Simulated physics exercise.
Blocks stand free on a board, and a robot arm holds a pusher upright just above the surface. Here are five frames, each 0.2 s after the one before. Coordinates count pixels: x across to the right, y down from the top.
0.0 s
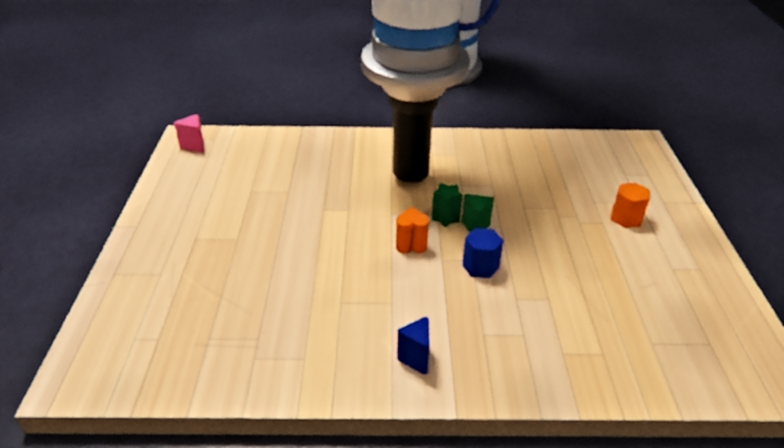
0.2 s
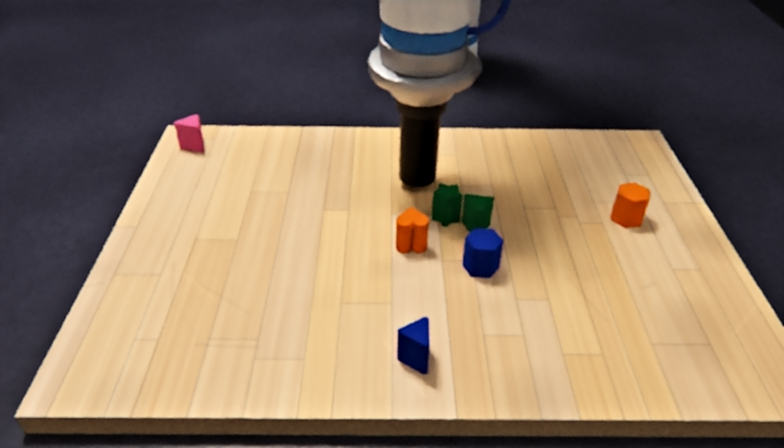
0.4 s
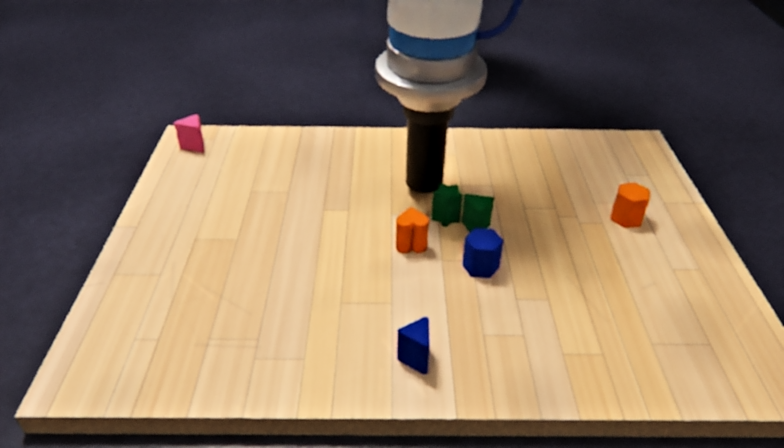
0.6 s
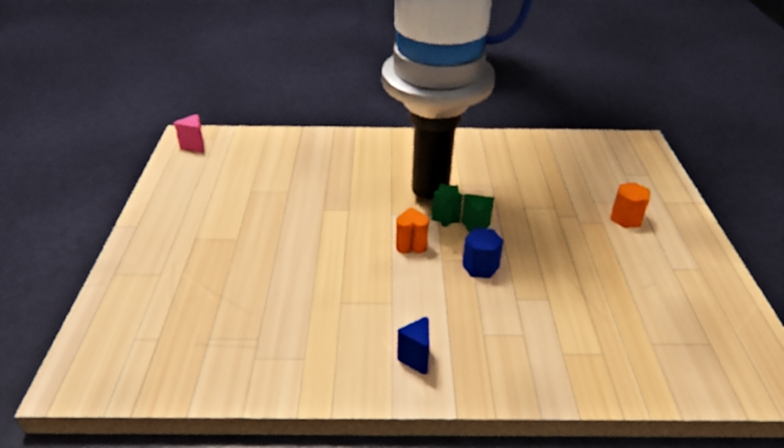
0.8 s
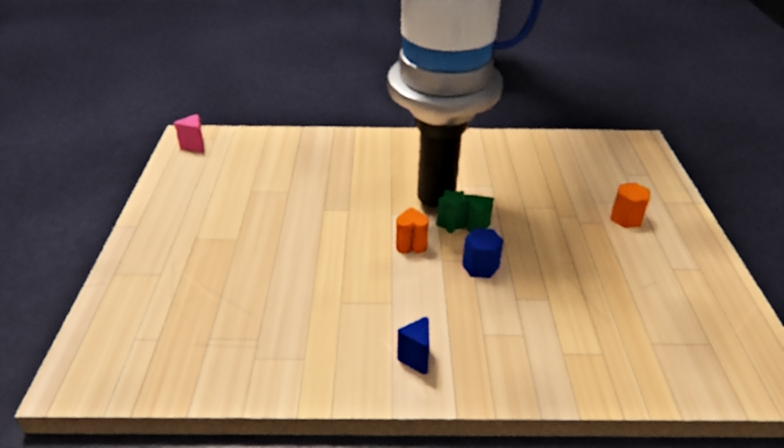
A robot arm holds a dark, upright pusher over a pale wooden board on a dark surface, seen from above at an angle by a still camera. Two green blocks sit near an orange heart-shaped block and a blue hexagonal one, with a blue triangular block nearer, pink far left, orange right. The pusher slides slightly right and nearer, nudging the left green block a little.
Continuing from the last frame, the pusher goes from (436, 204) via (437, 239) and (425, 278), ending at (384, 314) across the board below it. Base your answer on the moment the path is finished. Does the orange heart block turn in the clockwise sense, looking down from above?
Yes
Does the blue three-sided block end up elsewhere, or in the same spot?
At the end of the path, the blue three-sided block remains in its old spot.
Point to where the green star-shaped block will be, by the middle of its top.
I'd place it at (474, 225), taking the centre of its top.
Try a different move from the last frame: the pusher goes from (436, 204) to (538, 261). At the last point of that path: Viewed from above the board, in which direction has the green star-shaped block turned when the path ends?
From above, the green star-shaped block will be seen to turn clockwise.
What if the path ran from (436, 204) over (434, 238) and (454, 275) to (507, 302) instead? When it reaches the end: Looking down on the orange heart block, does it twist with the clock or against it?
My prediction: CW.
The first path, step by step. One third of the way, pusher at (438, 232); orange heart block at (409, 222), turned 25° clockwise; green star-shaped block at (472, 222), turned 70° anticlockwise.
Two thirds of the way, pusher at (425, 270); orange heart block at (402, 227), turned 60° clockwise; green star-shaped block at (474, 225), turned 95° anticlockwise; blue hexagonal block at (494, 244), turned 15° clockwise.
At the end, pusher at (385, 305); orange heart block at (402, 227), turned 60° clockwise; blue three-sided block still; green star-shaped block at (474, 225), turned 95° anticlockwise; green three-sided block still; blue hexagonal block at (494, 244), turned 15° clockwise.
